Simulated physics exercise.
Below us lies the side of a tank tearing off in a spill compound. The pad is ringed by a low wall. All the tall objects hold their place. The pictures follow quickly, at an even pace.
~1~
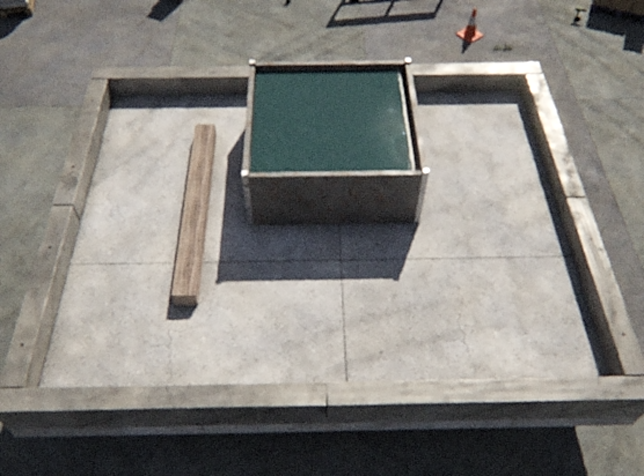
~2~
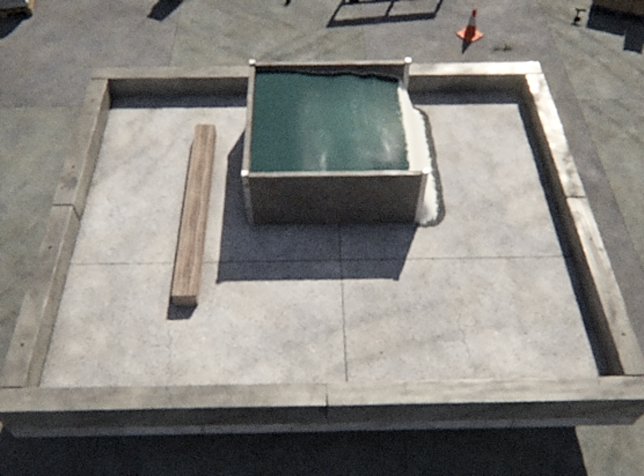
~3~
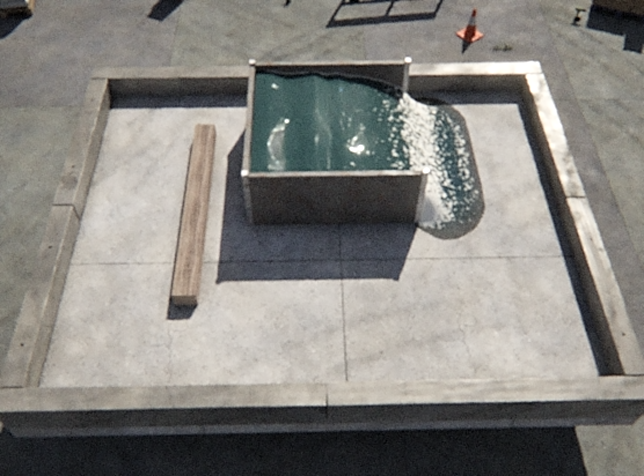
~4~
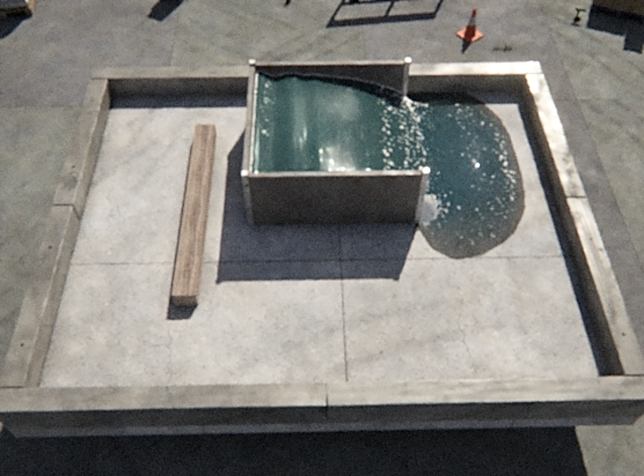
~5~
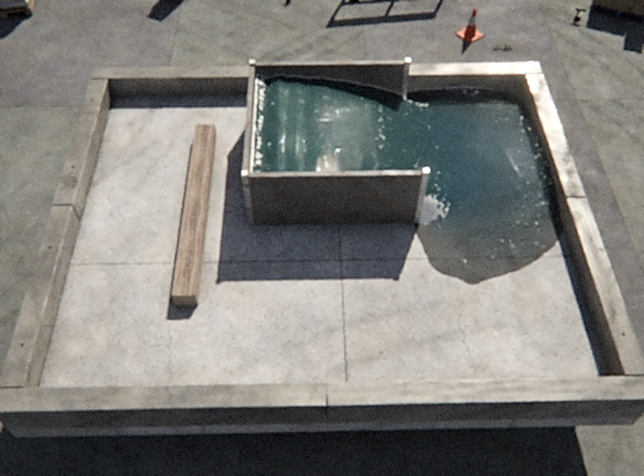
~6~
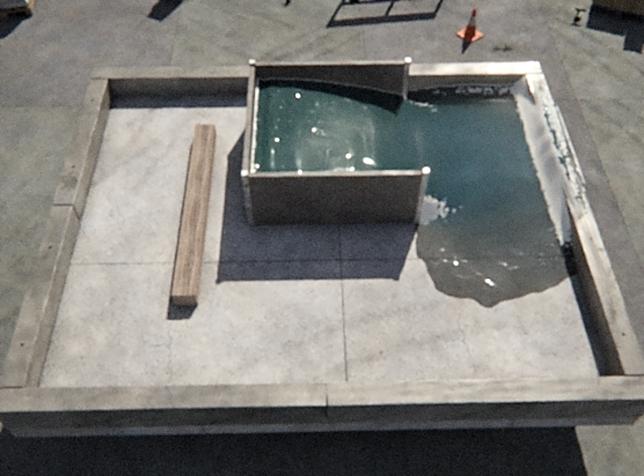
The clip shows a square tank of green water on a low-walled concrete pad; its right side opens and water pours out, foaming at first, then spreads rightward to the wall and toward the viewer across the pad's right side.
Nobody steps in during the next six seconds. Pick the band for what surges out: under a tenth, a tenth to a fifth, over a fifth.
It loses from a tenth to a fifth.
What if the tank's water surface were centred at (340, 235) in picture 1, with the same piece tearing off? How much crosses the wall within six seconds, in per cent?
Near 14 in a hundred.
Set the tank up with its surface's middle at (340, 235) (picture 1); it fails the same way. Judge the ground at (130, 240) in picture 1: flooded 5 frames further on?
There: Dry.
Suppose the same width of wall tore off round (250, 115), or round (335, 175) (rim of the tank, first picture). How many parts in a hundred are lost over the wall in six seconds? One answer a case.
About 4 and 8 per cent.
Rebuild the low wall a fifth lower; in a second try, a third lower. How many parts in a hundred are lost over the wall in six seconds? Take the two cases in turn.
About 22 and 32 per cent.
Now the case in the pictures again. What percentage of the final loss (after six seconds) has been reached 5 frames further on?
Some 25 per cent.
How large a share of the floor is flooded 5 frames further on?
Near 30 in a hundred.
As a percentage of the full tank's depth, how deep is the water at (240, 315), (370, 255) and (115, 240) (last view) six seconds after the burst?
Roughly 6, 4 and 10 per cent, in turn.
A moment on, water covers 25 % of the floor; the low wall has let 1 % over.
Next, water covers 30 % of the floor; the low wall has let 3 % over.
Then, water covers 40 % of the floor; the low wall has let 12 % over.
Later, water covers 65 % of the floor; the low wall has let 13 % over.
In the end, water covers 80 % of the floor; the low wall has let 13 % over.
